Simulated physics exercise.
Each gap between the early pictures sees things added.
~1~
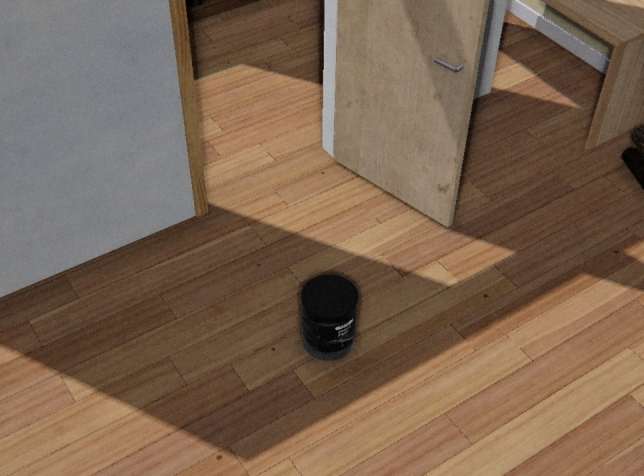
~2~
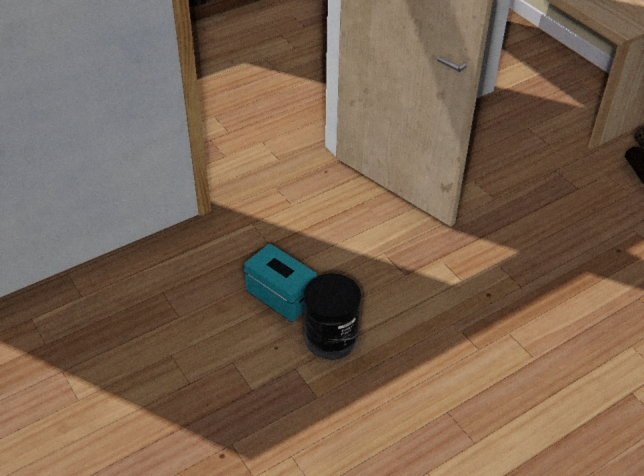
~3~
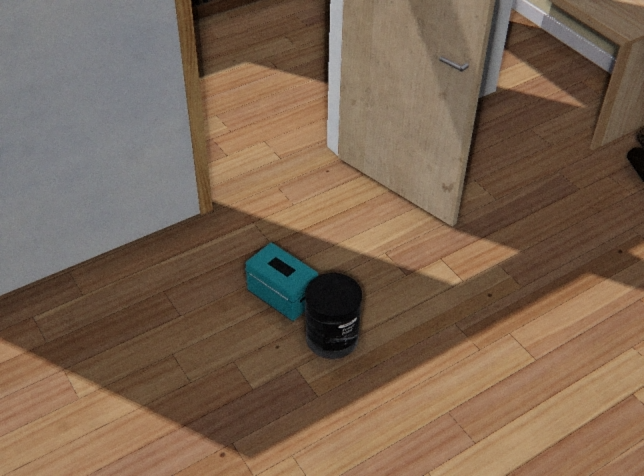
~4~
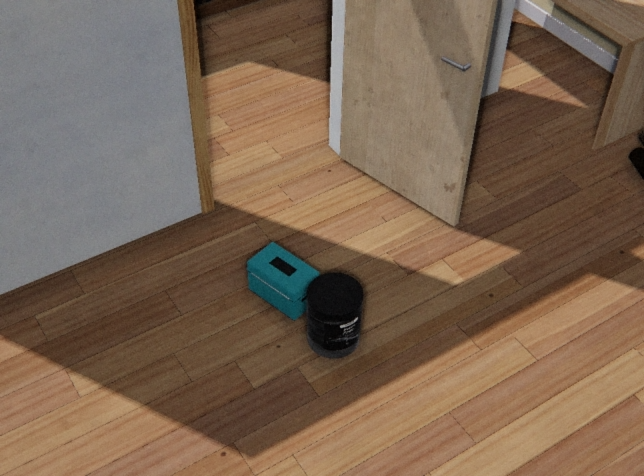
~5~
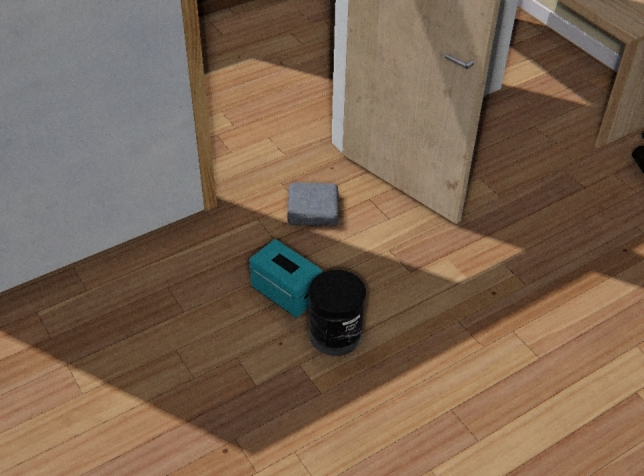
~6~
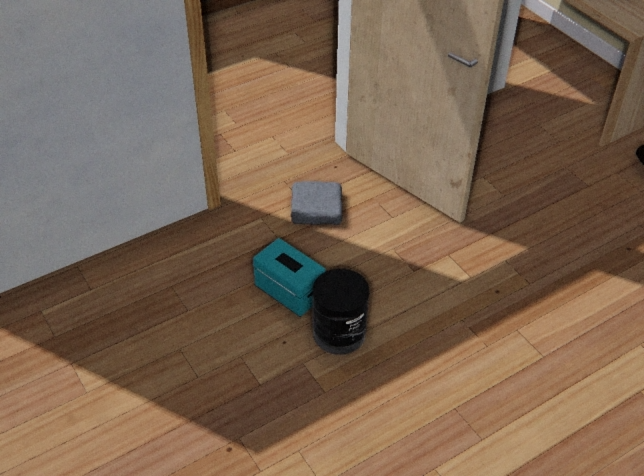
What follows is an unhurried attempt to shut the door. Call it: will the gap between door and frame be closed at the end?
Yes, the gap closes.
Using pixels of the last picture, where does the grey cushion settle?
Near pixel (244, 160).
Then, 0.90 s after the last picture, door 72° open.
Then, 1.40 s after the last picture, door 38° open; grey cushion slid a little near (293, 197).
Then, 1.70 s after the last picture, door 18° open; grey cushion slid about its own width near (266, 183).
Then, 1.90 s after the last picture, door 4° open; grey cushion slid about its own width near (252, 171).
At rest, door 0° open; moved from the start, grey cushion; the other 2 in place. Seen from the same camera at the end, grey cushion near (244, 160).
